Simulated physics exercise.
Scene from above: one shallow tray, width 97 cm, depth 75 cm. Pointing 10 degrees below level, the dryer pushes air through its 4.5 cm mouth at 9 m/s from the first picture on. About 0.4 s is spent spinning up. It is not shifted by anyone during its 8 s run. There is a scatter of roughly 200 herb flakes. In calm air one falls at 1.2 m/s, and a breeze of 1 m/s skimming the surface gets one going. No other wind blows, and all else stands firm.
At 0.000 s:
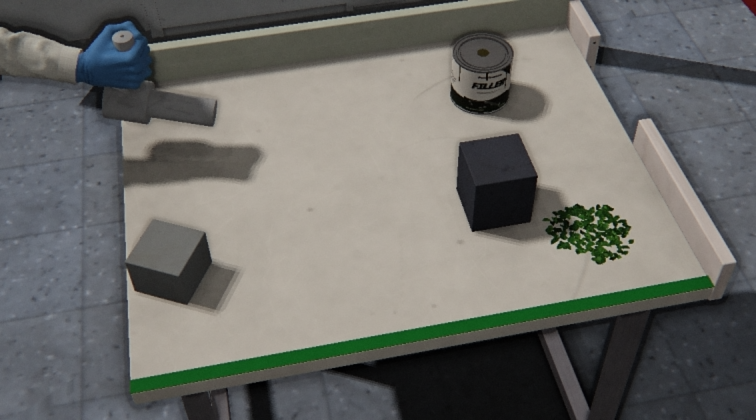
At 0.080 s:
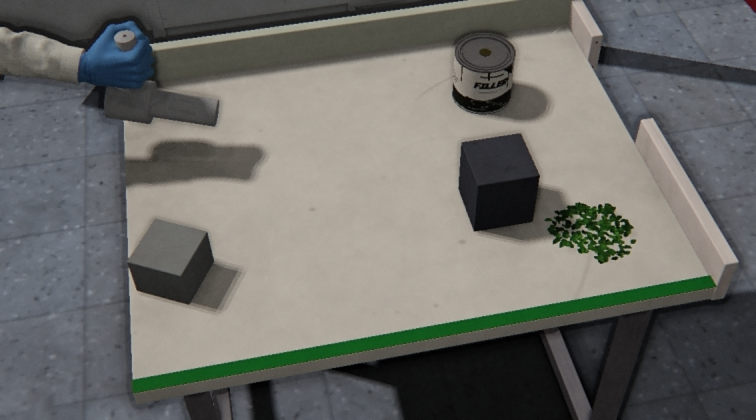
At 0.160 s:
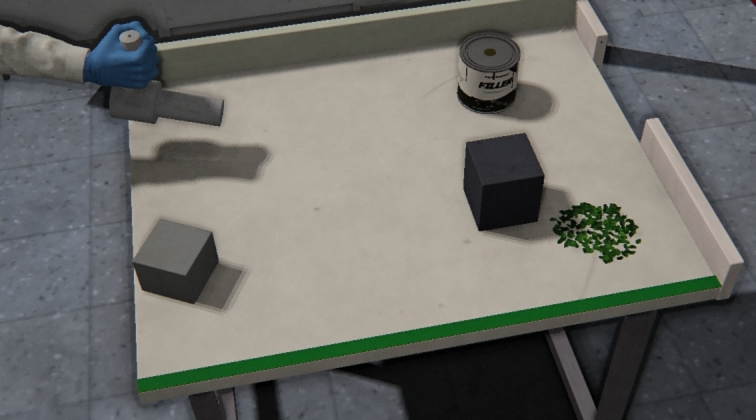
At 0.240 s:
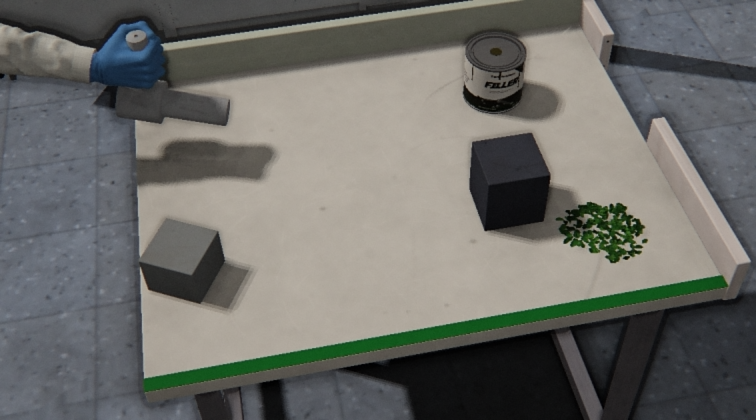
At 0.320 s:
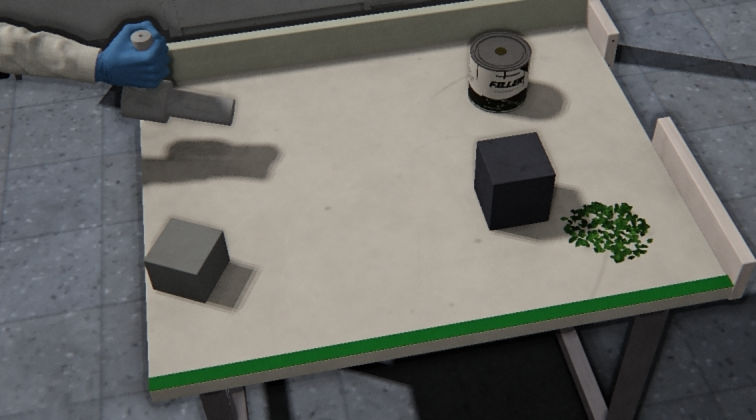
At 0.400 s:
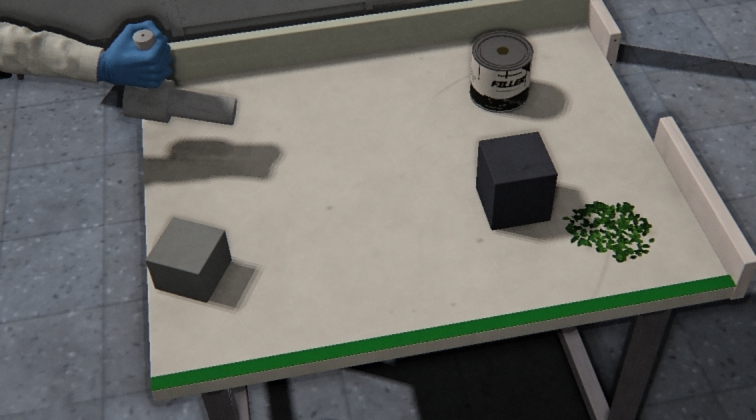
Camera drifting slightly over a tray where a gloved hand, dryer, two blocks, tin and green flakes all stay still.
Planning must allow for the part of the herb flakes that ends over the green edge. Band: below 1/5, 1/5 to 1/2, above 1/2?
Fewer than one in five make it.
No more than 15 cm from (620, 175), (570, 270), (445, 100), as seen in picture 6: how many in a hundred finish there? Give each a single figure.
Estimates in listed order: 50 %; 80 %; 0 %.
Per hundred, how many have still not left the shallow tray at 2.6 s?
Estimated share: Some 100 %.
After 1.6 s, 4 % are on the move or not yet settled, 0 % are over the green edge; the middle of those still in play is near (610, 228).
After 2.6 s, 4 % are on the move or not yet settled, 0 % are over the green edge; the middle of those still in play is near (610, 228).
After 4.4 s, 2 % are on the move or not yet settled, 0 % are over the green edge; the middle of those still in play is near (610, 228).
After 8.0 s, at the end, 0 % are over the green edge; the middle of those still in play is near (610, 228).
